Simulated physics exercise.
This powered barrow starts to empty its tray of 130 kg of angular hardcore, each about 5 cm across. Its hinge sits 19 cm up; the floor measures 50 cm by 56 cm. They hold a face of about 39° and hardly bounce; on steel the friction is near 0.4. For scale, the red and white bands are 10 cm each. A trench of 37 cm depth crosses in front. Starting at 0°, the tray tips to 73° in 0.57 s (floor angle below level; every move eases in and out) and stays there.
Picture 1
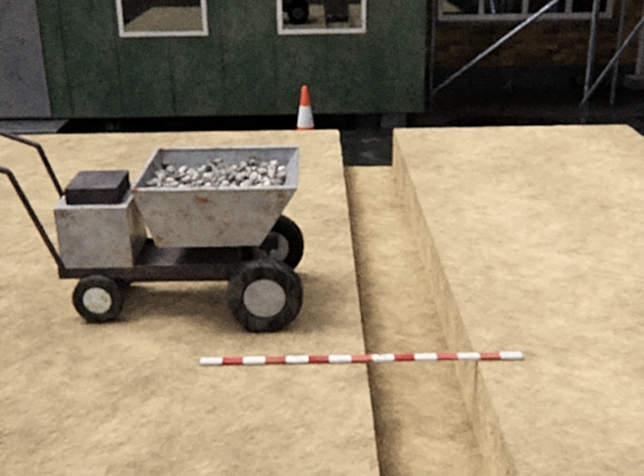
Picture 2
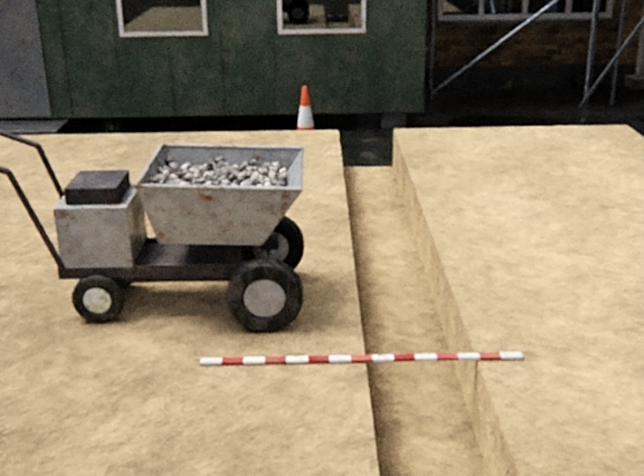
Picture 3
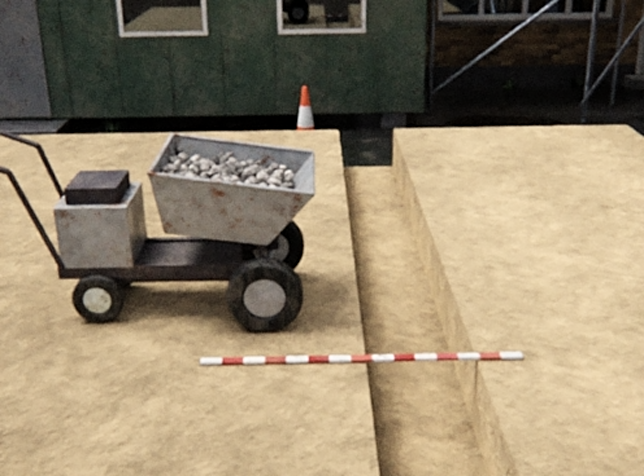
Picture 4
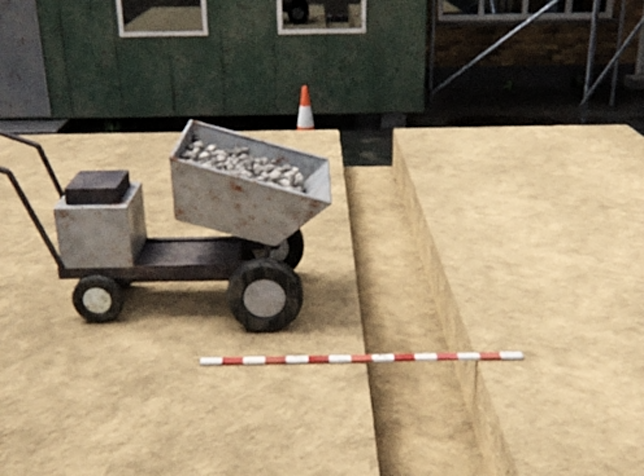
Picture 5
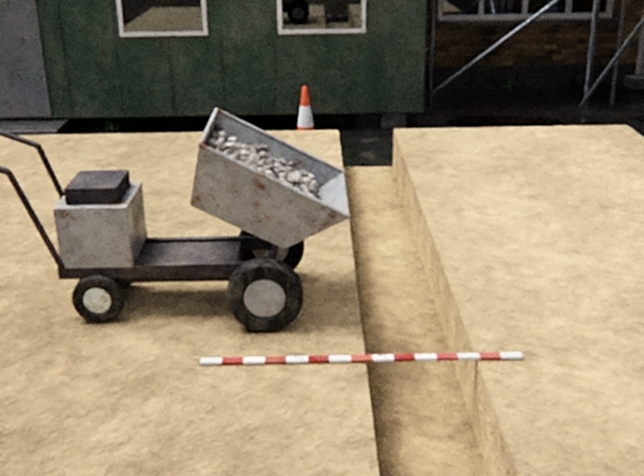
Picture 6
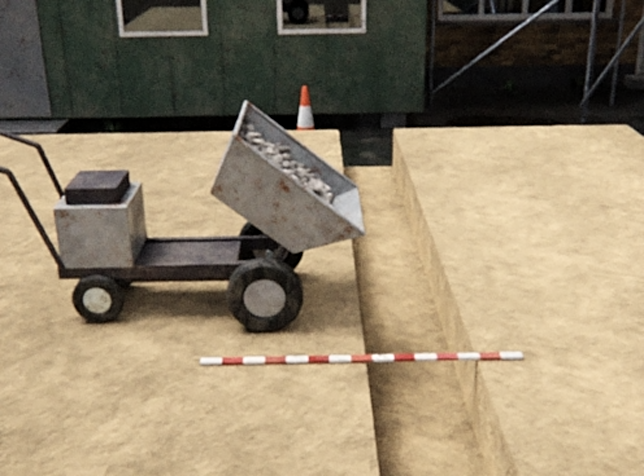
In this clip, a small wheeled barrow stands on sandy ground beside a trench crossed by a red and white striped pole, and its grey tray of stones tilts steeply forward to the right, its back end rising.
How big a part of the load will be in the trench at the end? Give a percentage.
Roughly 78 per cent ends in the trench.
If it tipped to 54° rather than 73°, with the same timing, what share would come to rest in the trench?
Then about 25 per cent.
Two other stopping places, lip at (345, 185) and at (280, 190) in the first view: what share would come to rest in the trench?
Near 35 per cent from the first place, 80 from the second.
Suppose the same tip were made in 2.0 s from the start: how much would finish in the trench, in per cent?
It would be near 75 per cent.
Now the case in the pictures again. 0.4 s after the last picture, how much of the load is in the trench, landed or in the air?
About 25 per cent by then.
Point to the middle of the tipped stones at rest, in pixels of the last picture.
Near (423, 348).
Then, 0.1 s after the last picture the floor is at 62°, 100 % in the tray; the foremost stones are at (368, 244).
Then, 0.4 s after the last picture the floor is at 73°, 73 % in the tray, 27 % in the trench; the foremost stones are at (452, 335).
Then, 0.7 s after the last picture the floor is at 73°, 28 % in the tray, 65 % in the trench, 7 % past the trench; the foremost stones are at (560, 291).
Then, 2.7 s after the last picture the floor is at 73°, 15 % in the tray, 78 % in the trench, 7 % past the trench; the foremost stones are at (629, 284).
